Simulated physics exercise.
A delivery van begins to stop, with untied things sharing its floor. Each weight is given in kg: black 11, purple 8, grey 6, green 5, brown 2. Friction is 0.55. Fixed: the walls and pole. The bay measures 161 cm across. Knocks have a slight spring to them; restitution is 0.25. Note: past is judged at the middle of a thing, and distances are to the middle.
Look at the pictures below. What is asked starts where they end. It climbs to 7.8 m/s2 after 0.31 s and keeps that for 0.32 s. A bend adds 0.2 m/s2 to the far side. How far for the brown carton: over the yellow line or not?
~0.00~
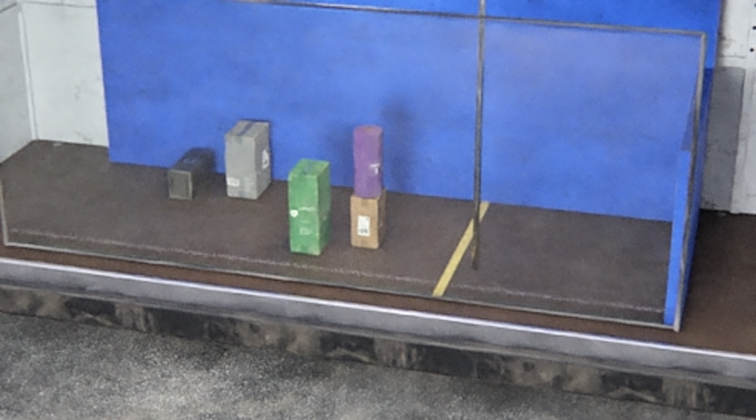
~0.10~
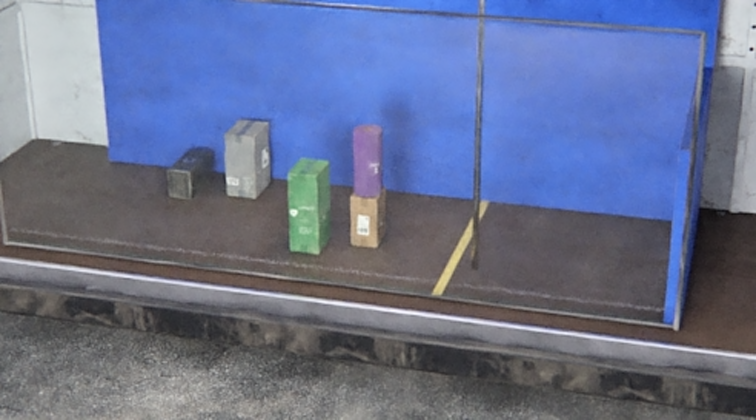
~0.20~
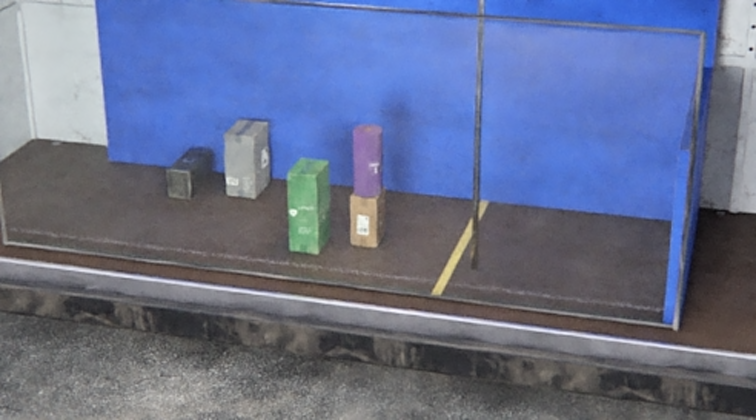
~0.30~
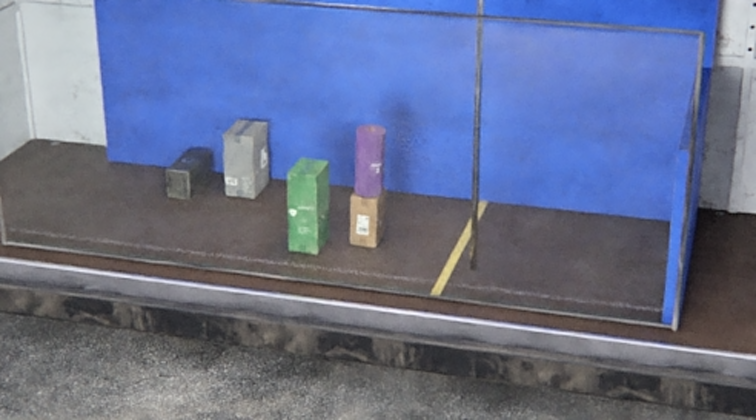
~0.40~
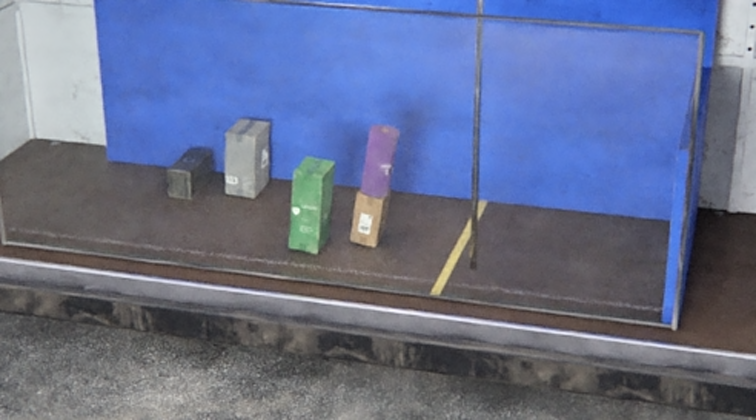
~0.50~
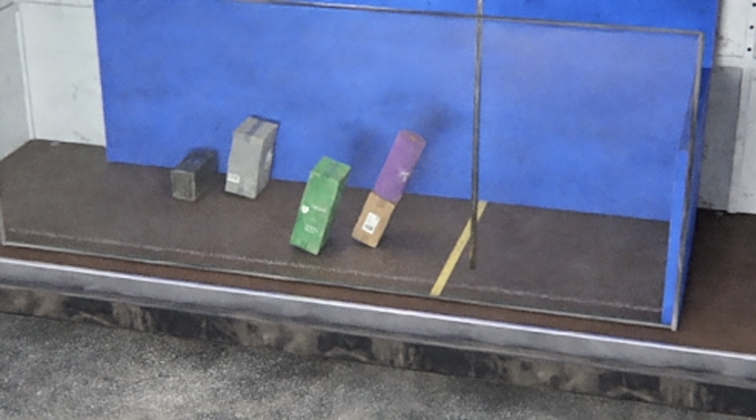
Not up to the line.
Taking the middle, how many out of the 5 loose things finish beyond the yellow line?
Total: 1.
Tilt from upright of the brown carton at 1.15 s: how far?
I'd say it leans about 90 degrees.
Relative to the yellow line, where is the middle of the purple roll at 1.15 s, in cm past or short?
Past it by around 85 cm.
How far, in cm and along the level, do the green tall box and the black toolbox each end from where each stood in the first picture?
Green tall box 90 and black toolbox 40.
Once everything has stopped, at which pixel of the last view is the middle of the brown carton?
Somewhere close to (436, 236).
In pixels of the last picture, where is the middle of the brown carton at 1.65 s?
Position, last picture: Approx. (436, 236).
After 0.75 s the brown carton is 30 cm short of the yellow line, tilted 90°, near (416, 233) in the last picture's view; the green tall box 55 cm short of the yellow line, tilted 70°.
After 1.15 s the brown carton is 15 cm short of the yellow line, tilted 90°, near (436, 236) in the last picture's view; the green tall box 18 cm short of the yellow line, tilted 90°.
After 1.65 s the brown carton is 15 cm short of the yellow line, tilted 90°, near (436, 236) in the last picture's view.
Final state at 3.0 s, black toolbox stops short of the yellow line; purple roll crosses the yellow line; grey pack stops short of the yellow line; green tall box stops short of the yellow line; brown carton stops short of the yellow line.
